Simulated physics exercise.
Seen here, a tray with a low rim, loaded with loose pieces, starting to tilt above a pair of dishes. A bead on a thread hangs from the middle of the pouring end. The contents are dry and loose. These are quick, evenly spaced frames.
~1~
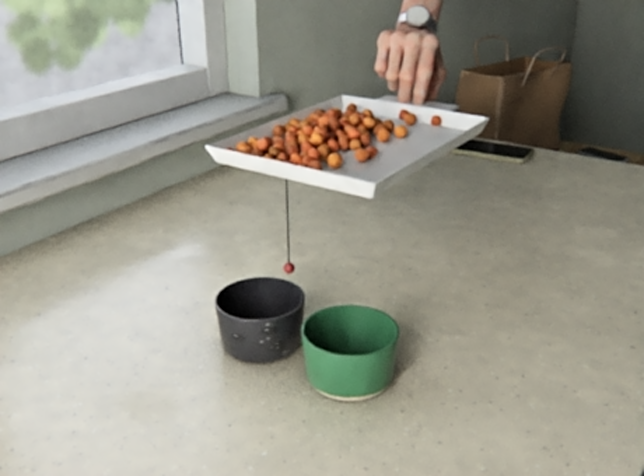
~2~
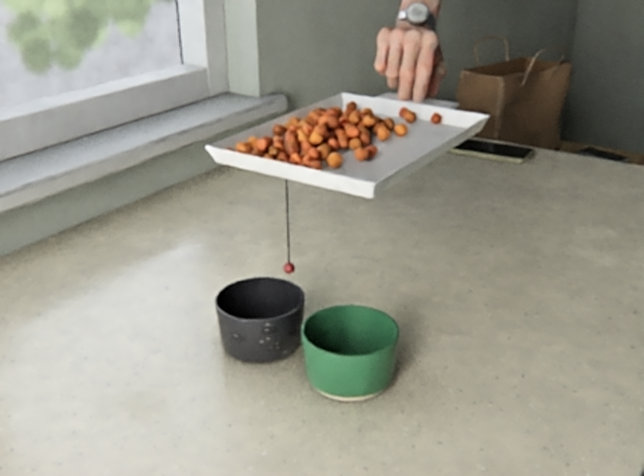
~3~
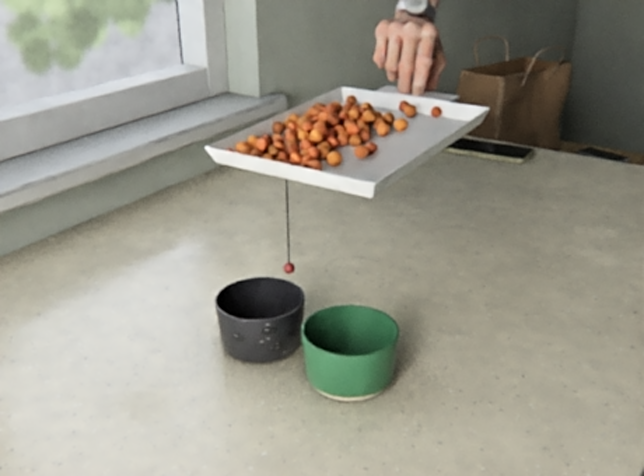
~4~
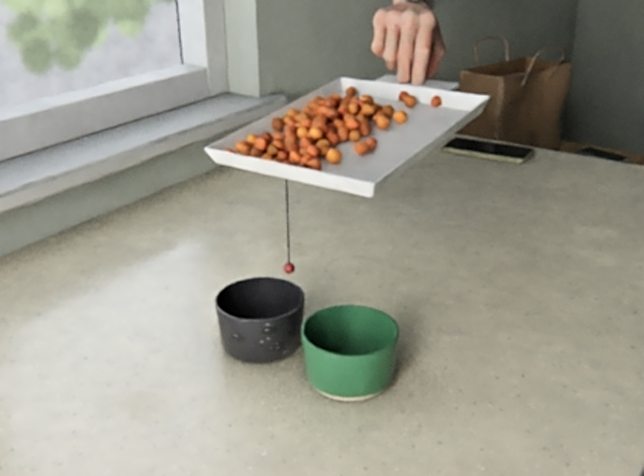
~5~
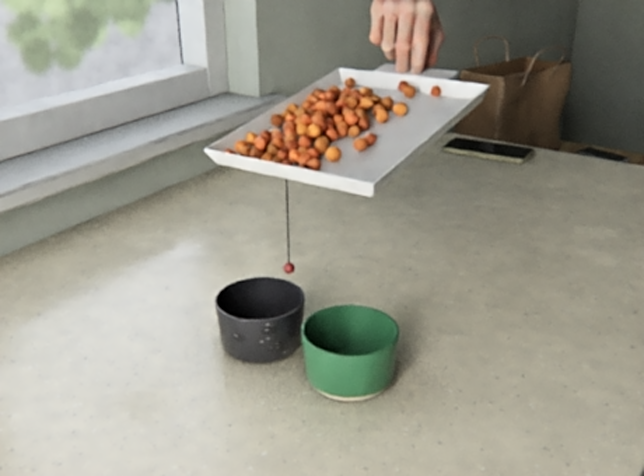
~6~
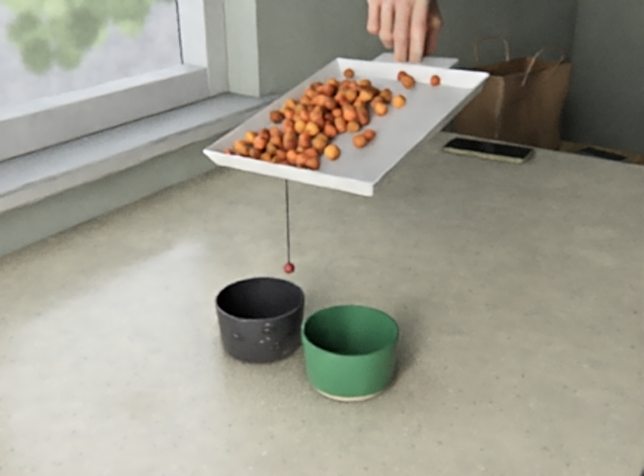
A hand gripping the far edge of a white tray of orange-brown coated peanuts slowly raised that edge, tilting the tray a little above a black dish and a green one while a red bead hung still.
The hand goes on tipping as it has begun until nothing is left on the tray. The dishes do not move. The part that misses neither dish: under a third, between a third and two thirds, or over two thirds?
The two hold between a third and two thirds of the load.
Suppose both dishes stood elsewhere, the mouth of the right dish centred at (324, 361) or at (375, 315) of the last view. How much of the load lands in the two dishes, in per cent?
Roughly 10 per cent, and 10 per cent.
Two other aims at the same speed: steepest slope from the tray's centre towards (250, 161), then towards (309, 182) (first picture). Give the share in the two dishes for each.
In turn 0 and 70 in a hundred.
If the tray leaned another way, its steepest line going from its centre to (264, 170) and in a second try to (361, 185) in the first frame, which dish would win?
At the first place the dish on the left, at the second the right-hand dish.
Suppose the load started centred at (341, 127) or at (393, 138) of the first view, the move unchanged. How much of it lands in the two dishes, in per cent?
First some 50, then 60 per cent.
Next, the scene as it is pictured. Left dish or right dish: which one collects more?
Fuller: The left-hand dish.
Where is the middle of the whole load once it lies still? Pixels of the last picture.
Around (235, 339).
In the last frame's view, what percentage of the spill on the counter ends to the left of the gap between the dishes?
About 90 per cent.
Soon, tray tipped steeply; nearly all on the tray; a stray few outside both; a small part in the air.
A while on, tray tipped right over; a stray few on the tray; a small part in the right dish; about a third in the left dish; about half outside both; a small part in the air.
Towards the end, tray tipped past a quarter turn; a small part in the right dish; about a third in the left dish; about half outside both.
Finally, tray tipped past a quarter turn; a small part in the right dish; about a third in the left dish; about half outside both.
